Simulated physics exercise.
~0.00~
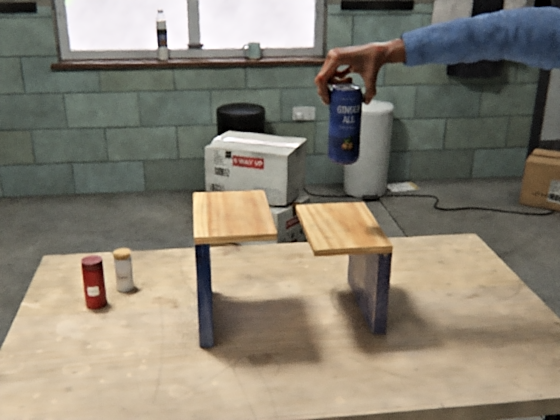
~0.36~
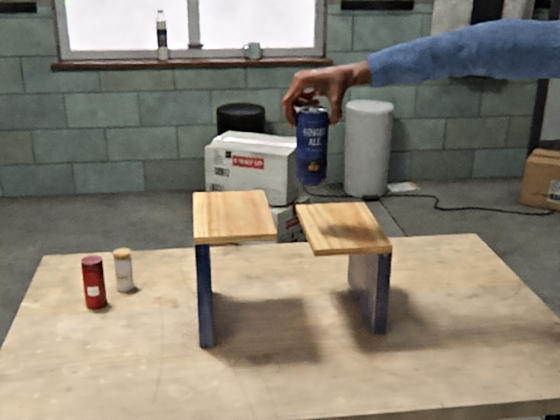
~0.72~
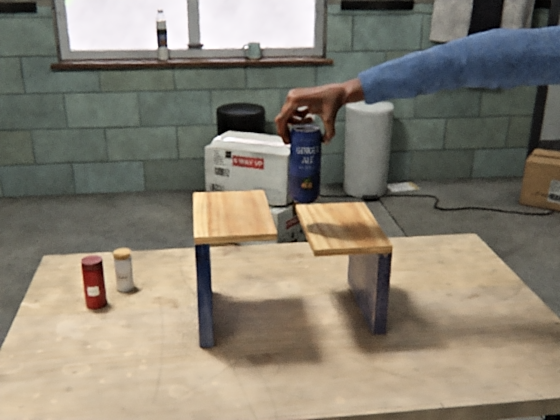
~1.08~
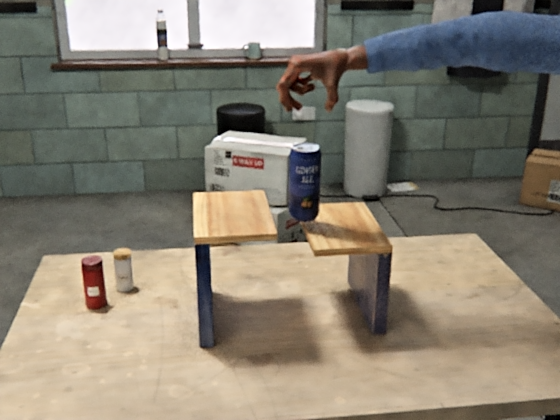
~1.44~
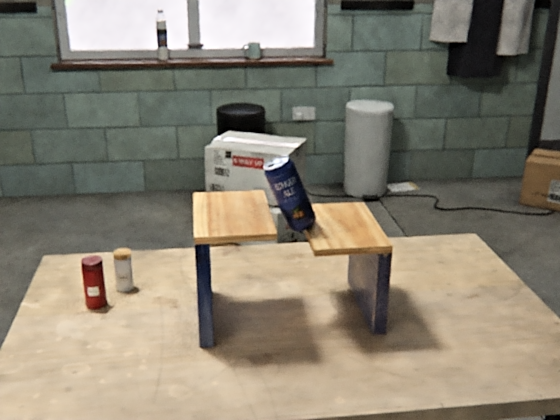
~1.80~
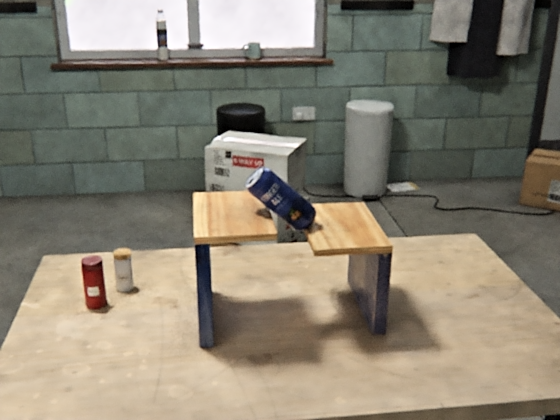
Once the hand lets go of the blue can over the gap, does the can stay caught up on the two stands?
Yes, the blue can tips to the left and lodges between the two ledges, without dropping to the table.
